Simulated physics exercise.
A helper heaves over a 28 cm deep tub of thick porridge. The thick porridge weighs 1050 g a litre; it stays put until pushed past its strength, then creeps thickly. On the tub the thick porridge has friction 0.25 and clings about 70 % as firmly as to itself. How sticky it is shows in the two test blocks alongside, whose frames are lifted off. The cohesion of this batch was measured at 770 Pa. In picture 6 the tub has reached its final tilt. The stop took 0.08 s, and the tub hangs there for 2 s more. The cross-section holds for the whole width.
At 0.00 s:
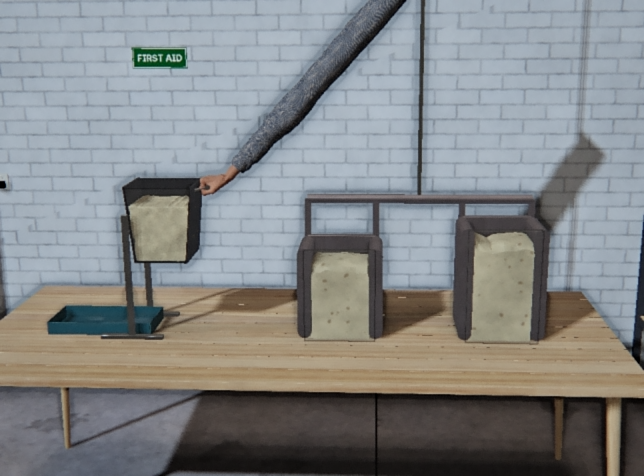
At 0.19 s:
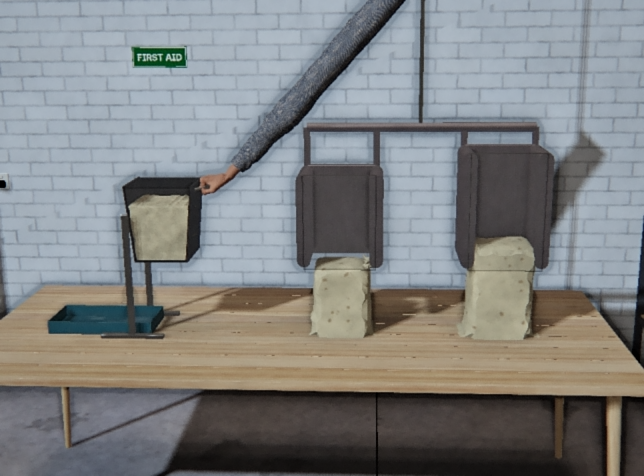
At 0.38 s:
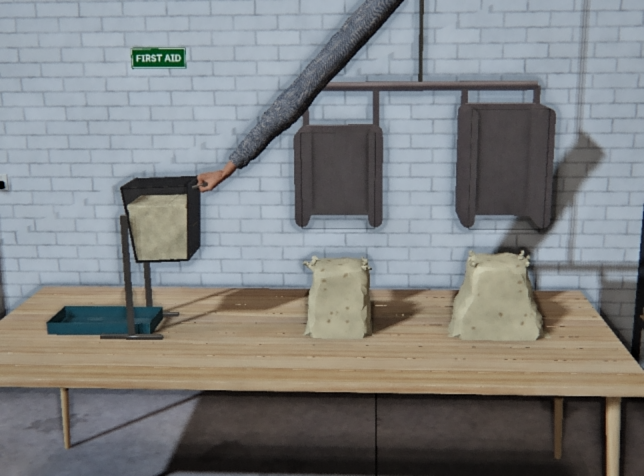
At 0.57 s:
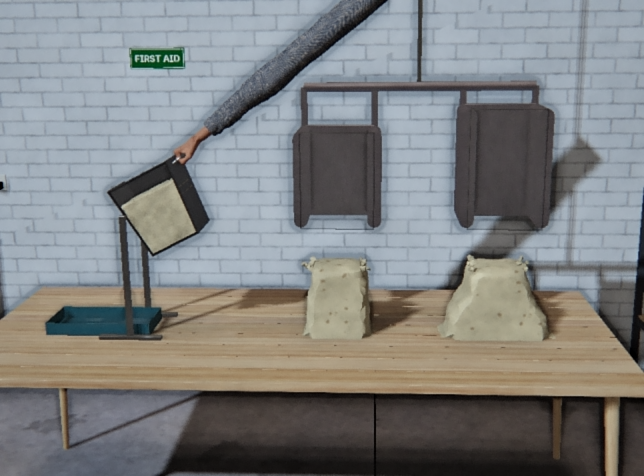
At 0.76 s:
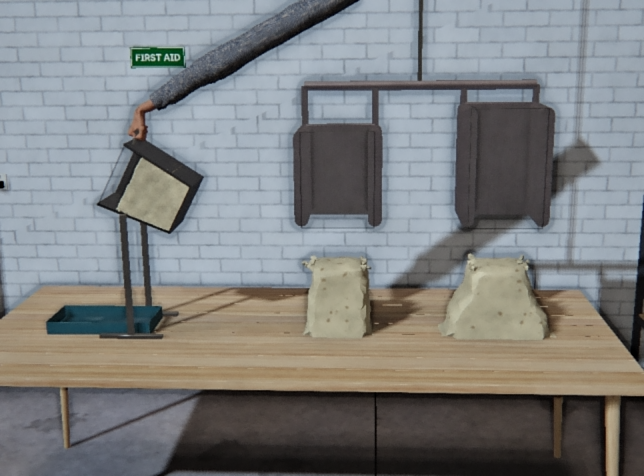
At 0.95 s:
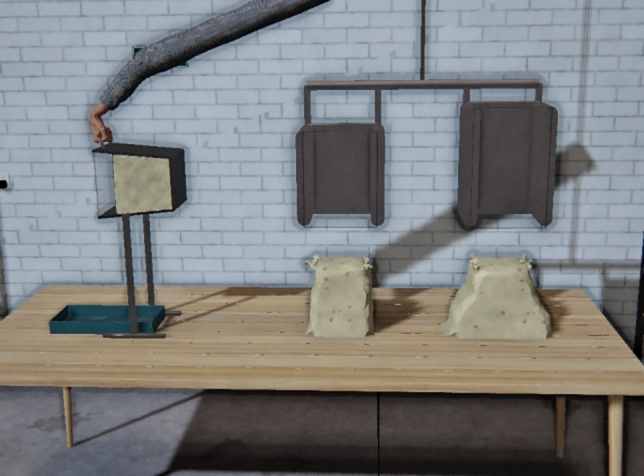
Two dark covers lift off pale blocks that slump slightly, then a hand tilts a tub leftward.
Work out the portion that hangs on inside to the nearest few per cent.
About 100 %.
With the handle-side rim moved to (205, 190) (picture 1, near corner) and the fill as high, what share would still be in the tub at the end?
It would be near 70 %.
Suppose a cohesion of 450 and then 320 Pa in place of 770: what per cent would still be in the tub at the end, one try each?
In that order: 70 %, 55 %.
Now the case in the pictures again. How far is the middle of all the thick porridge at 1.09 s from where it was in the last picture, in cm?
Some 0 cm.
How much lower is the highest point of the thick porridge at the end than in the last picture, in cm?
Some 0 cm.
After 1.09 s, the tub is at 90 degrees and holds 100 %.
After 1.26 s, the tub is at 90 degrees and holds 100 %.
After 1.43 s, the tub is at 90 degrees and holds 100 %.
After 1.60 s, the tub is at 90 degrees and holds 100 %.
After 2.95 s, at the end, the tub is at 90 degrees and holds 100 %.
